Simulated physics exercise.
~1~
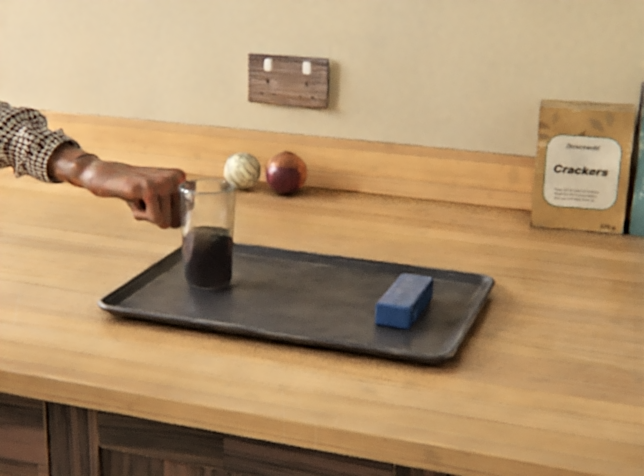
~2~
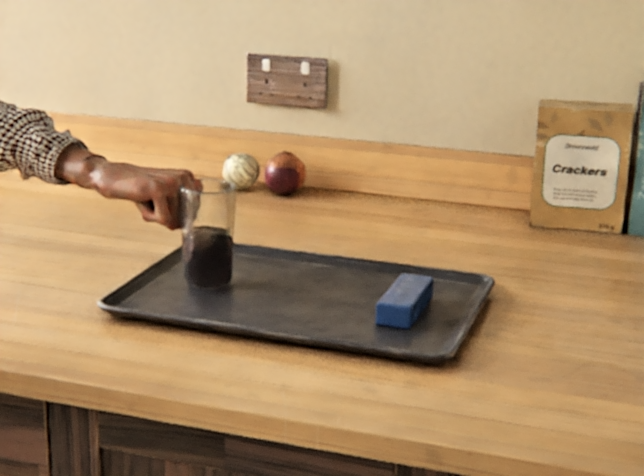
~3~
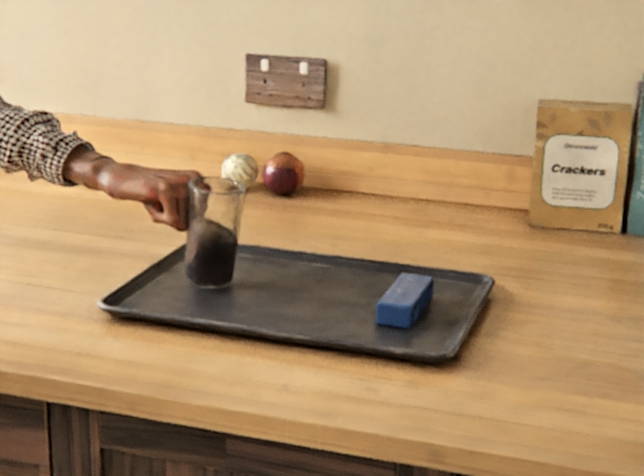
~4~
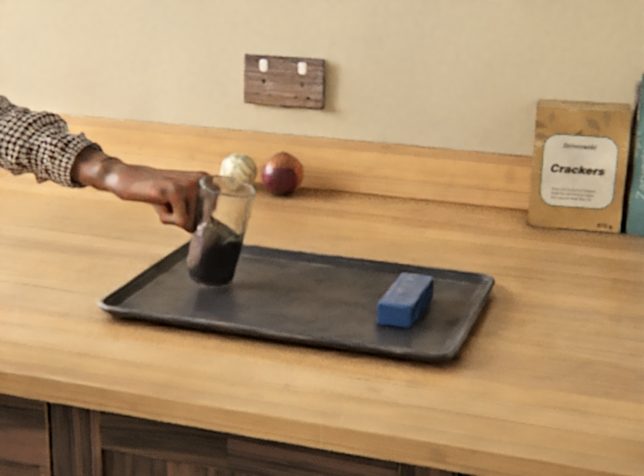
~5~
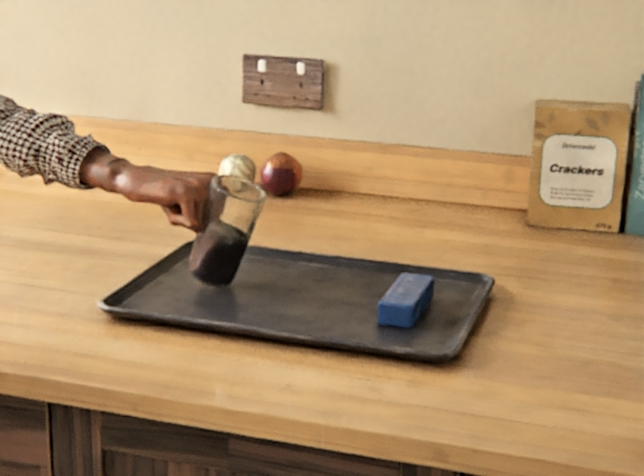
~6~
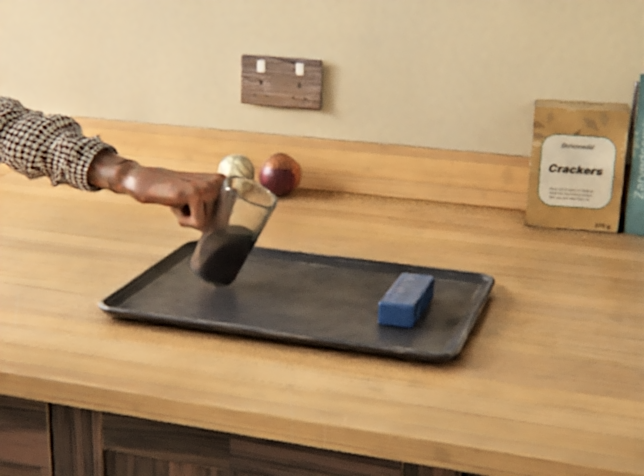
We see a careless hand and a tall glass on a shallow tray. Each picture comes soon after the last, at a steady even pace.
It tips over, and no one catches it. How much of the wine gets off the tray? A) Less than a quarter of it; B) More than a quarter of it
A.
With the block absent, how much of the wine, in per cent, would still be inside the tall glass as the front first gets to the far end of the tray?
50 per cent or thereabouts.
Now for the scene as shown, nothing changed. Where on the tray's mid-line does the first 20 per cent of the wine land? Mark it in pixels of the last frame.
I'd mark it somewhere close to pixel (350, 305).
A moment on, the tall glass is falling and 100 per cent is in the glass, 0 on the tray and 0 above or beyond its rim.
Next, the tall glass lies on its side and 86 per cent is in the glass, 4 on the tray and 10 above or beyond its rim.
Then the tall glass lies on its side and 45 per cent is in the glass, 34 on the tray and 21 above or beyond its rim.
Later the tall glass lies on its side and 24 per cent is in the glass, 65 on the tray and 11 above or beyond its rim.
In the end 90 per cent is held by tray and glass, 10 is off the tray.
